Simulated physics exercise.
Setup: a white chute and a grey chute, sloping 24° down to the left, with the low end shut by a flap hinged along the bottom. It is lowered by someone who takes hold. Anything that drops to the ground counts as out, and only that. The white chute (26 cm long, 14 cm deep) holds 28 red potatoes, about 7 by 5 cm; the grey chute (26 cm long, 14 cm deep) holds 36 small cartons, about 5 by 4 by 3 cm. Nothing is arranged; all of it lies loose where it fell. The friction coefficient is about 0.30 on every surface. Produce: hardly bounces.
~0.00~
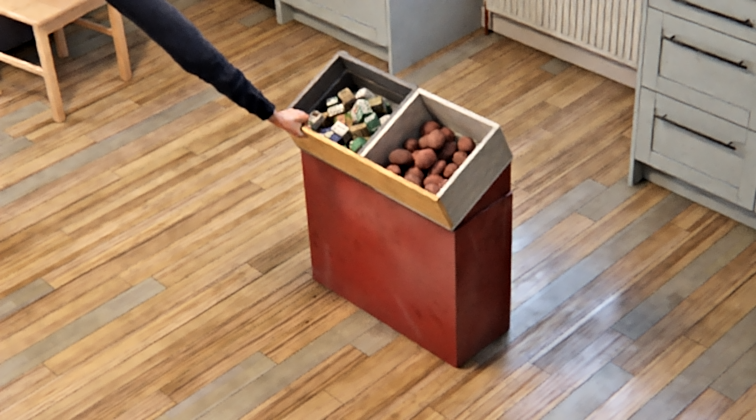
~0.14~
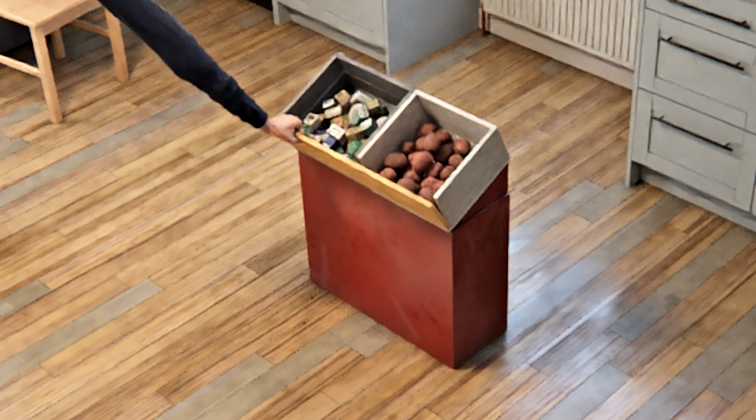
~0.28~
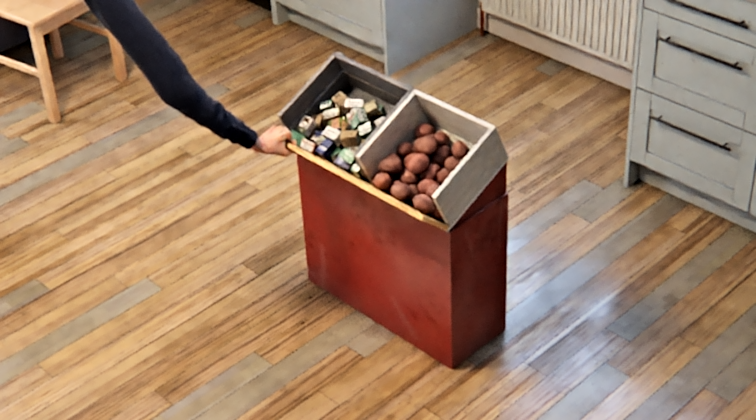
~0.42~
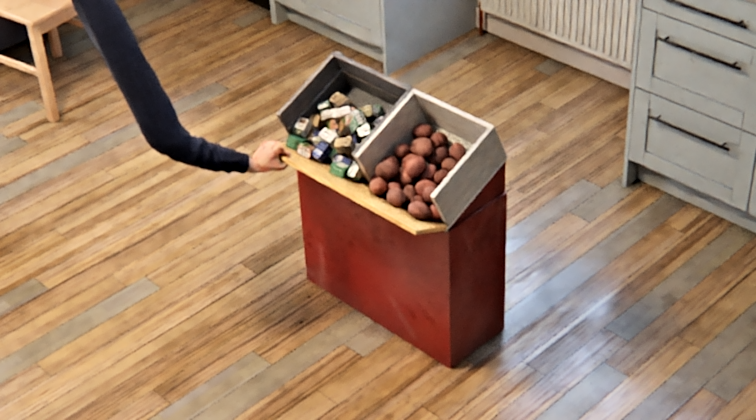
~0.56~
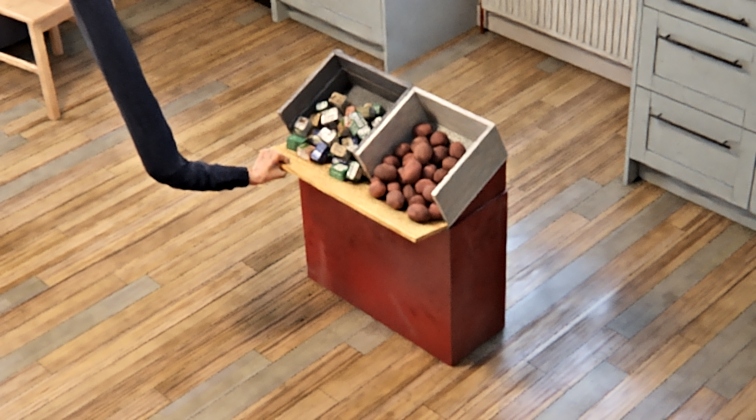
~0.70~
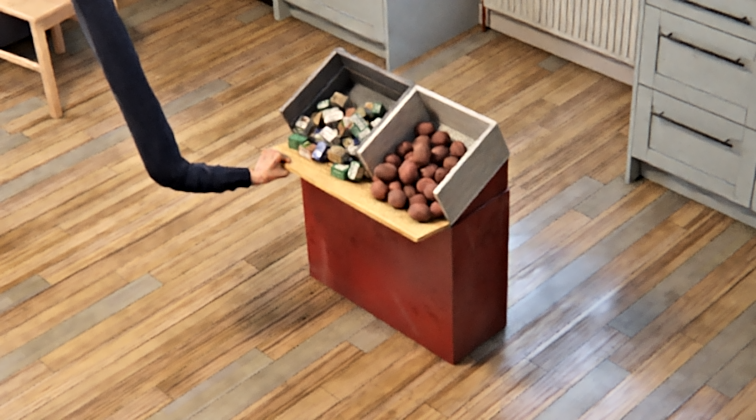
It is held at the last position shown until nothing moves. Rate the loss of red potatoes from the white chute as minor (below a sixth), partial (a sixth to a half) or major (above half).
Minor.
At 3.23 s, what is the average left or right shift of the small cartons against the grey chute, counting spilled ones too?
Mean shift: About 8 cm, leftward.
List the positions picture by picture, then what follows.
In the first frame (each is followed by its nearest rim corner in this view), white chute, (438, 196); grey chute, (358, 155); the flap has turned 0°; none has fallen clear.
In the second frame, white chute, (435, 198); the flap has turned 7°.
In the third frame, white chute, (433, 197); the flap has turned 24°.
In the fourth frame, white chute, (432, 197); the flap has turned 42°.
In the fifth frame, white chute, (433, 195); the flap has turned 55°.
In the sixth frame, white chute, (435, 193); grey chute, (355, 151); the flap has turned 57°; none has fallen clear.
After 1.11 s, white chute 28 in, 0 out and grey chute 36 in, 0 out.
After 1.61 s, white chute 28 in, 0 out and grey chute 36 in, 0 out.
After 2.32 s, white chute 28 in, 0 out and grey chute 36 in, 0 out.
Outcome (at 3.23 s), white chute 28 in, 0 out and grey chute 36 in, 0 out. Asked share, 0 of 28, 0 per cent.
